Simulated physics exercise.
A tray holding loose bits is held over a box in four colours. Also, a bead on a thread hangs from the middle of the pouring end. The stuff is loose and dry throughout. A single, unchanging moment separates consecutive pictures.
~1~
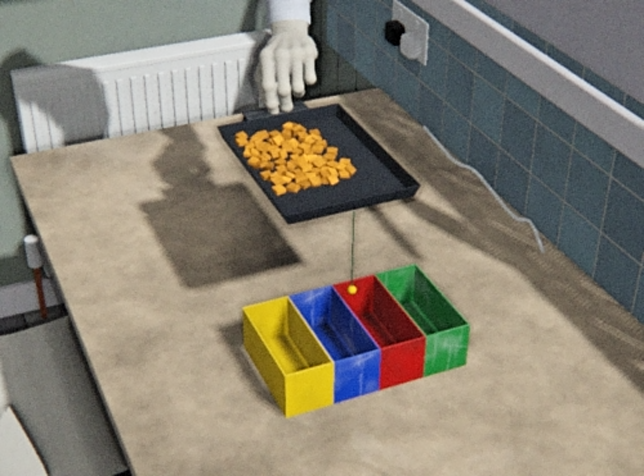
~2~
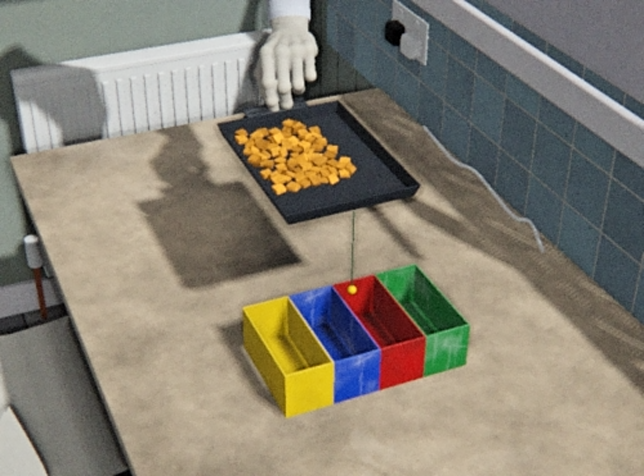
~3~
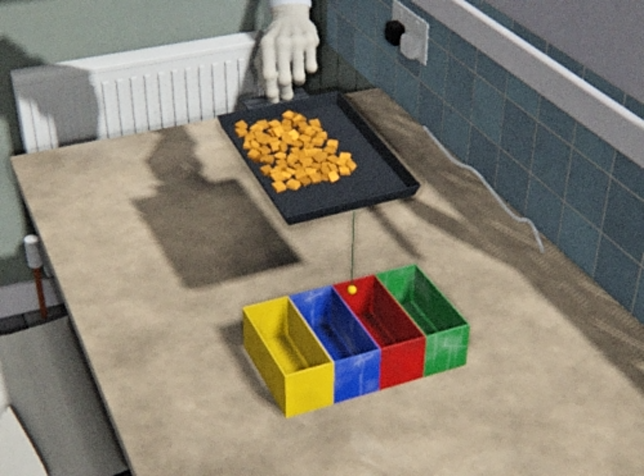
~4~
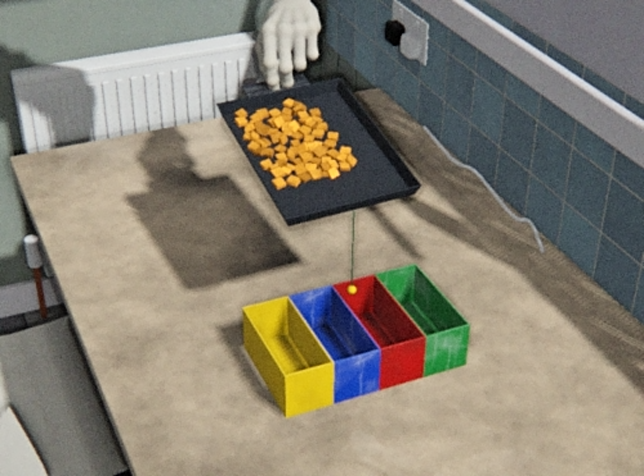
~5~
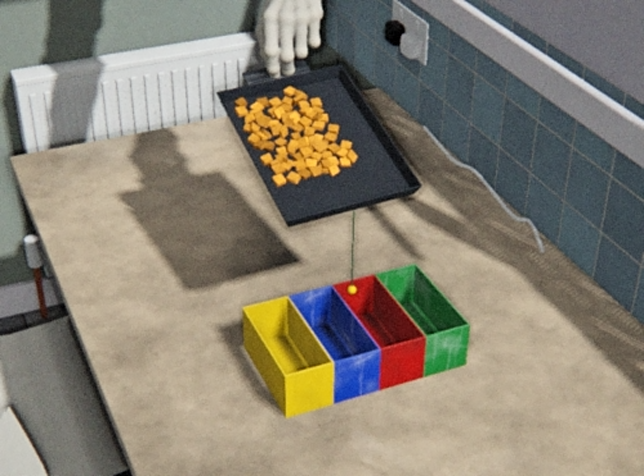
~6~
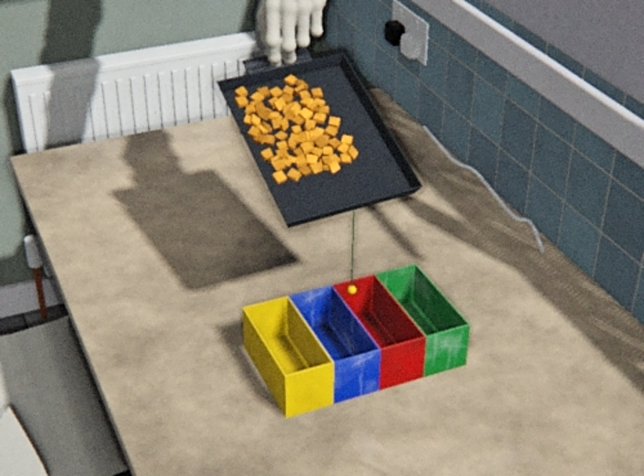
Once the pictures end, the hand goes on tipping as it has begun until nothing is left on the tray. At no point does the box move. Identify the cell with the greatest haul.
Greatest haul: Blue.
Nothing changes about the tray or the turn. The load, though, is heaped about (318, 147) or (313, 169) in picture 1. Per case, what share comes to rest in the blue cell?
Roughly 40 per cent, then roughly 40 per cent.
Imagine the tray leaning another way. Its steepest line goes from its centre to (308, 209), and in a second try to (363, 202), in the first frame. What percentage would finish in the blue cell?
For the first aim it is 30 in a hundred, for the second 20 in a hundred.
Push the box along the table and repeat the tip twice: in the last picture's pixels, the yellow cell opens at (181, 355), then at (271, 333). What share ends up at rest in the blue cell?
First placement: Some 0 %; second placement: Some 60 %.
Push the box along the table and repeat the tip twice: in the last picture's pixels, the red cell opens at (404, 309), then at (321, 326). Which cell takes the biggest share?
The yellow cell first, the red cell second.
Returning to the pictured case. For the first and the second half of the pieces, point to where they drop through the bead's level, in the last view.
Initially about (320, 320); subsequently about (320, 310).
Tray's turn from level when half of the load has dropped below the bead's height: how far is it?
Approx. reading: About 95°.
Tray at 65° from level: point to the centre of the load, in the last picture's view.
Look around (322, 212) in the last picture.
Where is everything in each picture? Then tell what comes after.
Corners of the pouring end (288, 212) and (415, 184), level; middle of the load (296, 158), small crackers; bead on its thread (352, 290); yellow cell (309, 386); blue cell (357, 373); red cell (402, 360); green cell (446, 347), in the first picture.
Corners of the pouring end (288, 213) and (415, 184), level; middle of the load (296, 156), in the second picture.
Corners of the pouring end (289, 214) and (415, 184), tipped barely, lowest at the left corner; middle of the load (296, 151), in the third picture.
Corners of the pouring end (289, 215) and (416, 184), tipped a little, lowest at the left corner; middle of the load (296, 144), in the fourth picture.
Corners of the pouring end (289, 217) and (416, 184), tipped clearly, lowest at the left corner; middle of the load (296, 137), in the fifth picture.
Corners of the pouring end (289, 218) and (417, 184), tipped clearly, lowest at the left corner; middle of the load (297, 130); yellow cell (309, 386); blue cell (357, 373); red cell (402, 360); green cell (446, 347), in the sixth picture.
Just after the last frame, tray tipped steeply; the larger part on the tray; roughly a quarter falling or outside the box.
A moment on, tray tipped past a quarter turn; about a tenth on the tray; roughly a third in the blue cell; roughly a quarter in the yellow cell; about a tenth in the red cell; roughly a quarter falling or outside the box.
Further on, tray tipped past a quarter turn; roughly half in the blue cell; roughly a quarter in the yellow cell; roughly a quarter in the red cell; just a few in the green cell; just a few falling or outside the box.
When it is over, tray tipped past a quarter turn; roughly half in the blue cell; roughly a quarter in the yellow cell; roughly a quarter in the red cell; just a few in the green cell; just a few outside the box.
